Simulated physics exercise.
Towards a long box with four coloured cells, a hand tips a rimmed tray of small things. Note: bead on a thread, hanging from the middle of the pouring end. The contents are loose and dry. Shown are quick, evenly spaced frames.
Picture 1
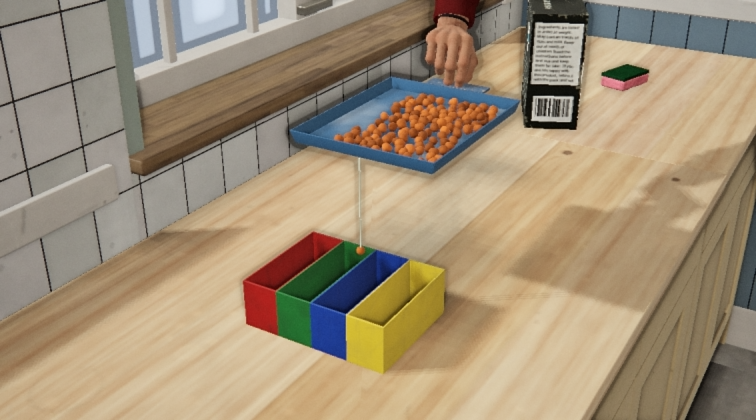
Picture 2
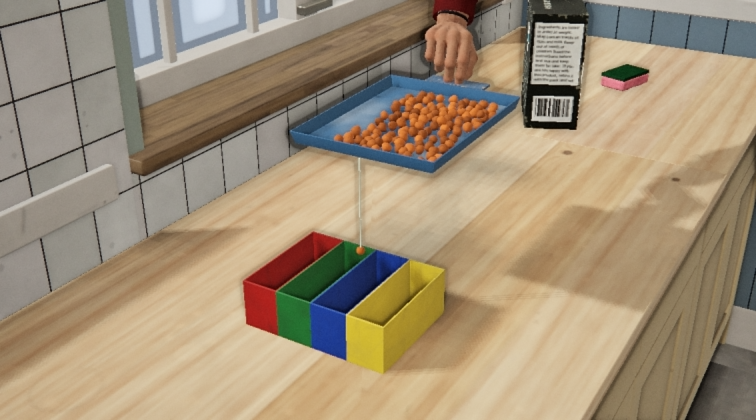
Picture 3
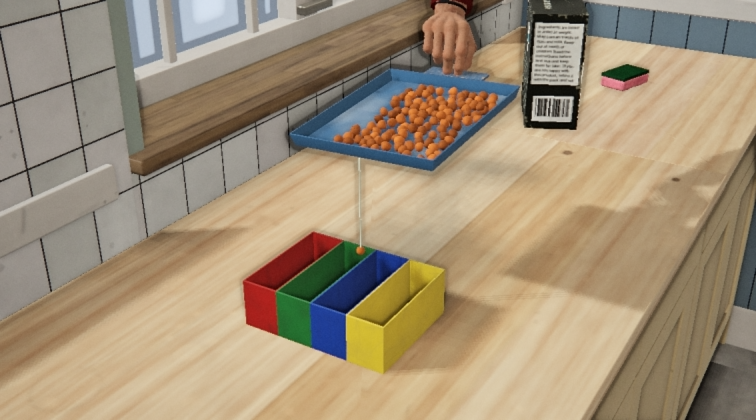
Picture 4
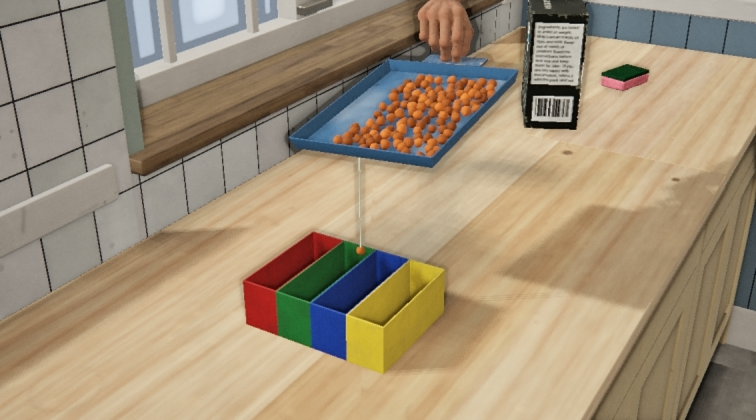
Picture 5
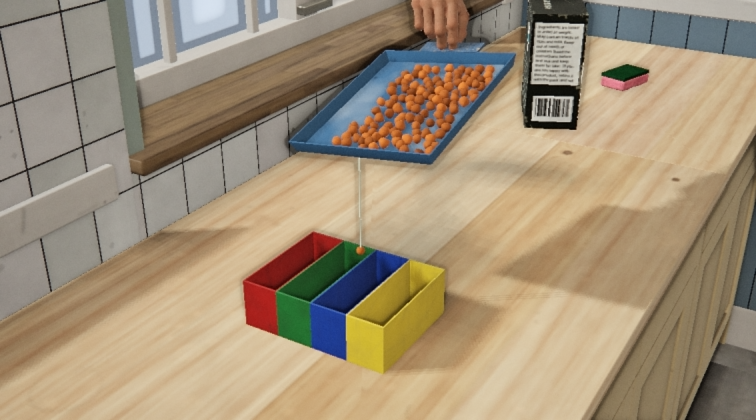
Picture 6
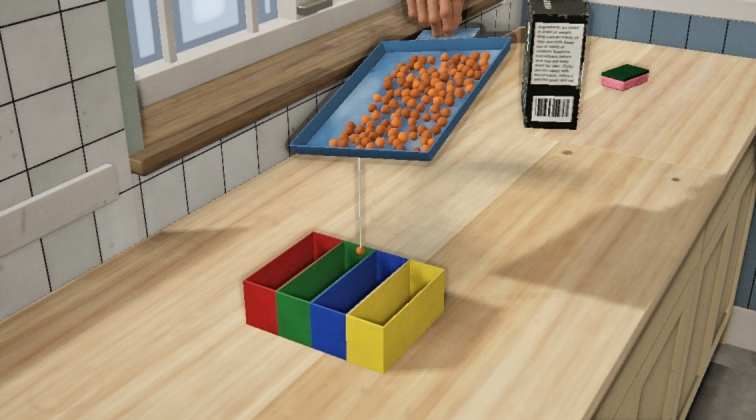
In this clip, a hand raises the far end of a blue rimmed tray of small orange-brown pieces, steadily tilting it toward the viewer above a box with red, green, blue and yellow cells, while a hanging bead stays still.
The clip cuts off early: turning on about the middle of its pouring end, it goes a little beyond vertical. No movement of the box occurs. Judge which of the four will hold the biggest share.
I would say the red cell.
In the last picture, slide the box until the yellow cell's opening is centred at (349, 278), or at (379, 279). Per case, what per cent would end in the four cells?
About 100 per cent, then about 90 per cent.
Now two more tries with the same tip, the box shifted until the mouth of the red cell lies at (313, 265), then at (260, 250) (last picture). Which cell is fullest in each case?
The red one; the cell in green.
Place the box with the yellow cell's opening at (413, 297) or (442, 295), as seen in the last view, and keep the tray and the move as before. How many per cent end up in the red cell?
About 30 per cent, then about 10 per cent.
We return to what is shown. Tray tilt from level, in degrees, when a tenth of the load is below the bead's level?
I'd put it at about 80 degrees.
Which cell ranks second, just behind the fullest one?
The cell in second spot is green.
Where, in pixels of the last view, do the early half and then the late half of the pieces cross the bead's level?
The early half goes through (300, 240), the late half through (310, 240).
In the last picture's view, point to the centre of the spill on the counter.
The middle is around (253, 280).
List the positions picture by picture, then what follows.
Corners of the pouring end at (295, 130) and (433, 161), level; middle of the load at (423, 122), coated peanuts; bead on its thread at (361, 251); red cell at (261, 304); green cell at (294, 315); blue cell at (329, 327); yellow cell at (365, 340), in the first picture.
Corners of the pouring end at (295, 131) and (432, 160), level; middle of the load at (423, 120), in the second picture.
Corners of the pouring end at (295, 133) and (432, 158), tipped barely, lowest at the left corner; middle of the load at (423, 115), in the third picture.
Corners of the pouring end at (294, 136) and (430, 155), tipped a little, lowest at the left corner; middle of the load at (422, 108), in the fourth picture.
Corners of the pouring end at (294, 140) and (428, 152), tipped clearly, lowest at the left corner; middle of the load at (420, 100), in the fifth picture.
Corners of the pouring end at (294, 143) and (426, 150), tipped clearly, lowest at the left corner; middle of the load at (416, 94); red cell at (261, 304); green cell at (294, 315); blue cell at (329, 327); yellow cell at (365, 340), in the sixth picture.
Soon after the last picture, tray tipped steeply; nearly all on the tray; a stray few falling or outside the box.
A little later, tray tipped past a quarter turn; about a quarter on the tray; about a quarter in the red cell; a small part in the green cell; about half falling or outside the box.
Later still, tray tipped past a quarter turn; about half in the red cell; about a quarter in the green cell; a stray few in the blue cell; about a third falling or outside the box.
At rest, tray tipped past a quarter turn; about half in the red cell; about a quarter in the green cell; a stray few in the blue cell; none in the yellow cell; about a third outside the box.
